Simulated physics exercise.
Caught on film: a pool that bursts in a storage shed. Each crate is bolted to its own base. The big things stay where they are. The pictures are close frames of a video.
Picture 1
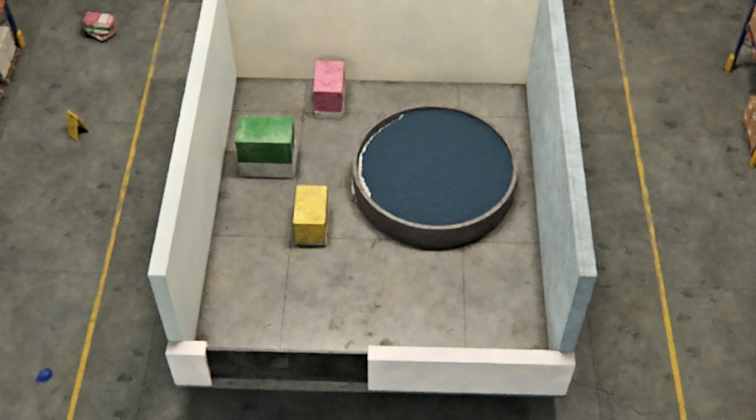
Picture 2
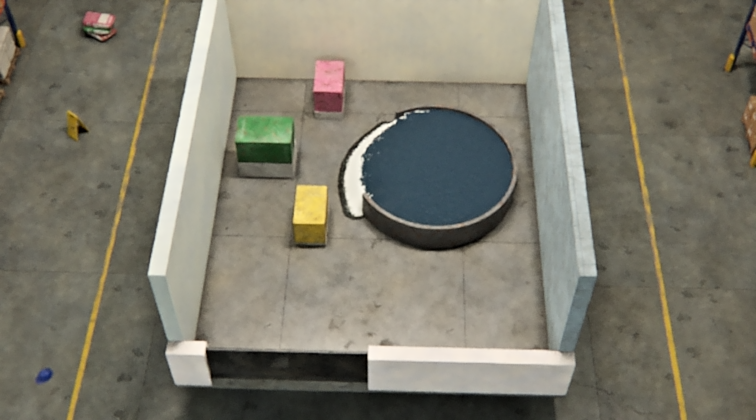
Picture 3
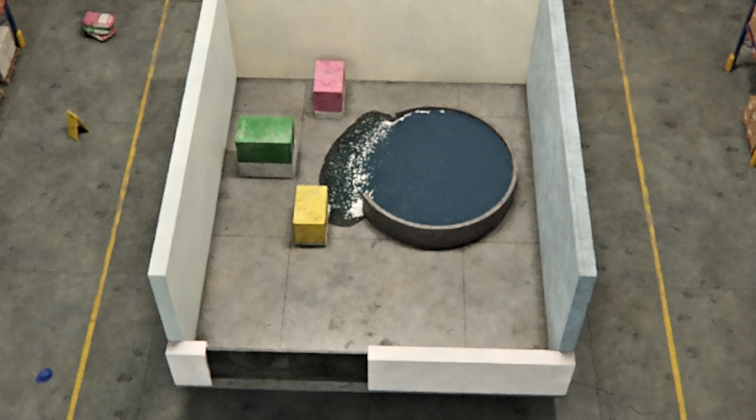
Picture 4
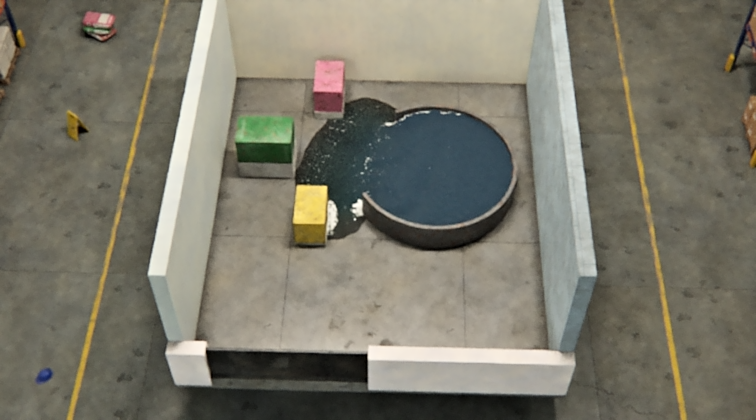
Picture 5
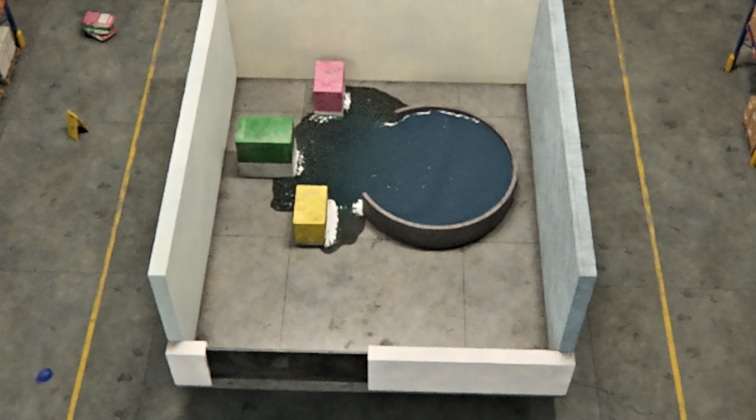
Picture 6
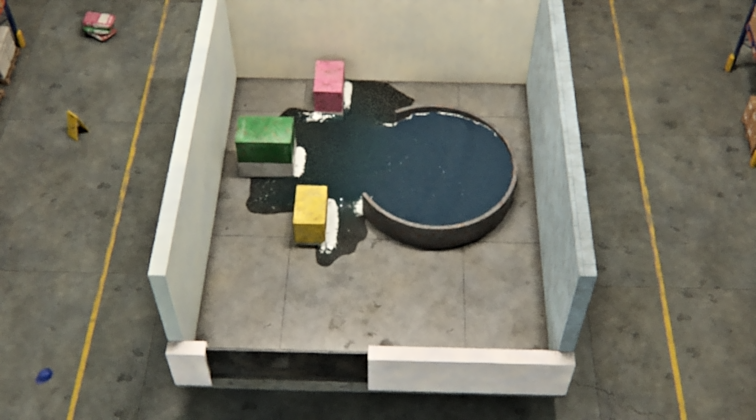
A round tank of dark blue water stands at the right of a walled grey enclosure in a storage shed, seen from high above by a still camera. Pink, green and yellow blocks sit to its left, with yellow floor lines outside. The tank's left side bursts open, and water pours out leftward in a white-edged sheet, spreads darkly across the floor, and foams against and around the unmoving blocks.
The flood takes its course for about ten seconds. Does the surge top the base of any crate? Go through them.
In the end: The green crate stays dry; the yellow crate gets wet; the pink crate gets wet.
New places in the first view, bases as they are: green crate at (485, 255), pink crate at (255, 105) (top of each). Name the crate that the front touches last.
I say the green one.
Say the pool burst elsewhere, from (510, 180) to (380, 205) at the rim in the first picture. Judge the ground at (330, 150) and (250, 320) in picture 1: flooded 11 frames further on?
One after the other: Free of water, covered.
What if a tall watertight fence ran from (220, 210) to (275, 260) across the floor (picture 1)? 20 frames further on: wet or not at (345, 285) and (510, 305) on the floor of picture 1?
One after the other: Awash, dry.
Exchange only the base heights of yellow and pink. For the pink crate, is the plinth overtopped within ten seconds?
Then: Pink is wetted.
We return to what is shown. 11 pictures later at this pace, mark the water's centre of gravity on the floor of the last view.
Near (366, 166).
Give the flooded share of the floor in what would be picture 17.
Close to 45 %.
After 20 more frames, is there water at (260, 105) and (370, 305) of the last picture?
In turn: Covered, flooded.
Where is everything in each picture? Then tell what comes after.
The round tank at (435, 166) is whole and still, in the first frame.
Water pours out at (360, 161) and has run to (354, 216), in the second frame.
The front is at (340, 221), out from the gap at (360, 162), in the third frame.
The front is at (329, 235), out from the gap at (360, 162), in the fourth frame.
The front is at (324, 249), out from the gap at (360, 163), in the fifth frame.
Water pours out at (360, 163) and has run to a hidden place, in the sixth frame.
A moment on, water covers 30 % of the floor; the green crate water round its plinth, the yellow crate water round its plinth, the pink crate water round its plinth.
Next, water covers 45 % of the floor; the green crate water round its plinth, the yellow crate water round its plinth, the pink crate water round its plinth.
Then, water covers 60 % of the floor; the green crate water round its plinth, the yellow crate water round its plinth, the pink crate water round its plinth.
Later, water covers 85 % of the floor; the green crate water round its plinth, the yellow crate water round its plinth, the pink crate water round its plinth.
In the end, water covers 100 % of the floor; the green crate stayed above the water, the yellow crate was topped, the pink crate was topped.
